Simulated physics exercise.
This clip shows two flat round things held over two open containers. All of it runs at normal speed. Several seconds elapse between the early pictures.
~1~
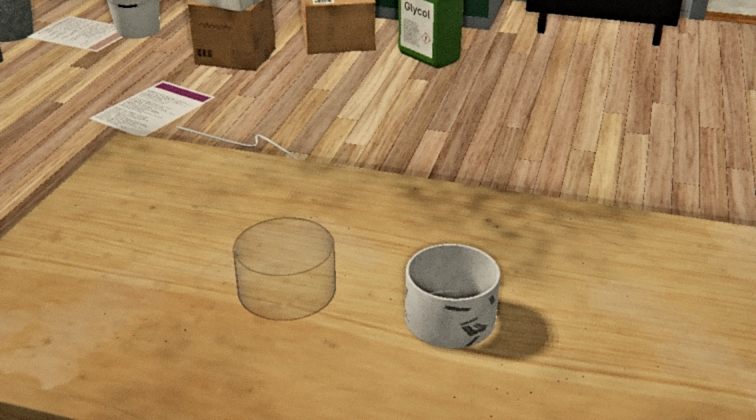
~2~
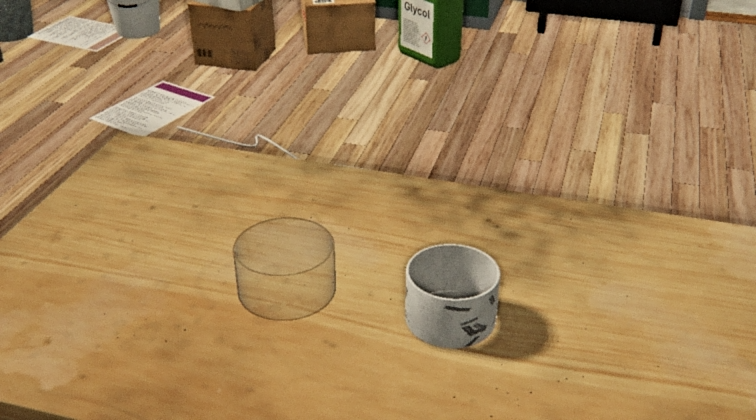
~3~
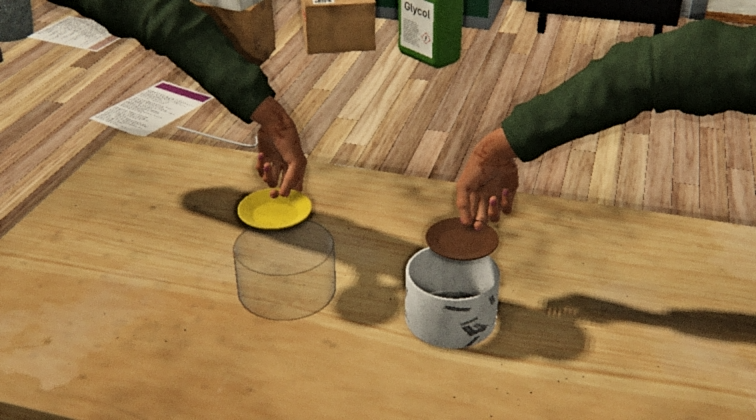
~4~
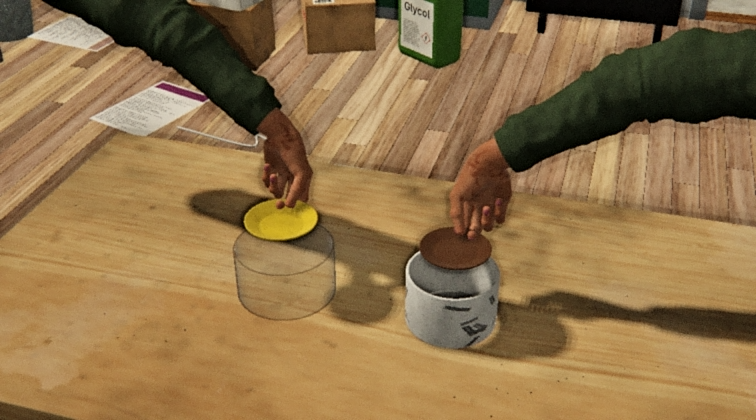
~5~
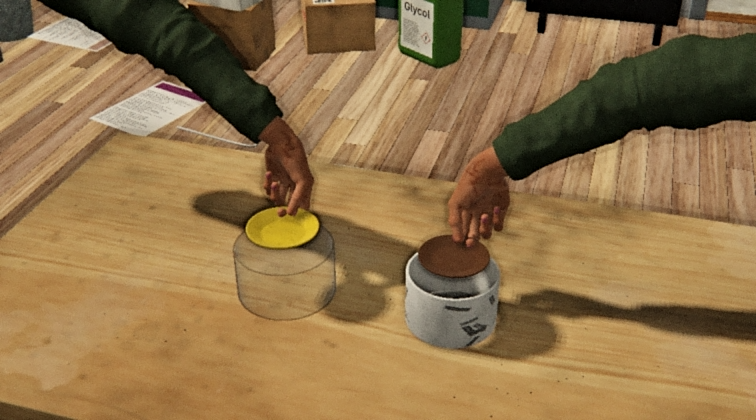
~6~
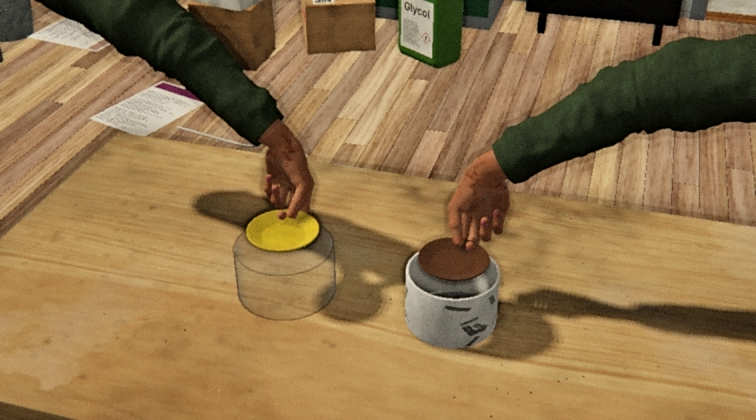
Two hands lowering a yellow saucer over a clear glass and a brown plate over a white mug on a wooden table.
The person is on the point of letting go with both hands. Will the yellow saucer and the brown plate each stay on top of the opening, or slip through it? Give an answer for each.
In the end the yellow saucer passes through. The brown plate passes through.
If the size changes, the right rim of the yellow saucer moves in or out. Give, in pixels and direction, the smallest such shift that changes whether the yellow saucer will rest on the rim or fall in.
Shift needed: Around 12 pixels, direction right.
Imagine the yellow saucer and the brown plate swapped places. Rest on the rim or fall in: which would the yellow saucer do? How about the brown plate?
For the yellow saucer, it drops in; for the brown plate, it drops in.
Then, 0.14 s on from there, yellow saucer displaced a little near (285, 258); brown plate displaced a little near (452, 286).
In the end, the yellow saucer drops inside, near (287, 282); the brown plate drops inside, near (451, 314).
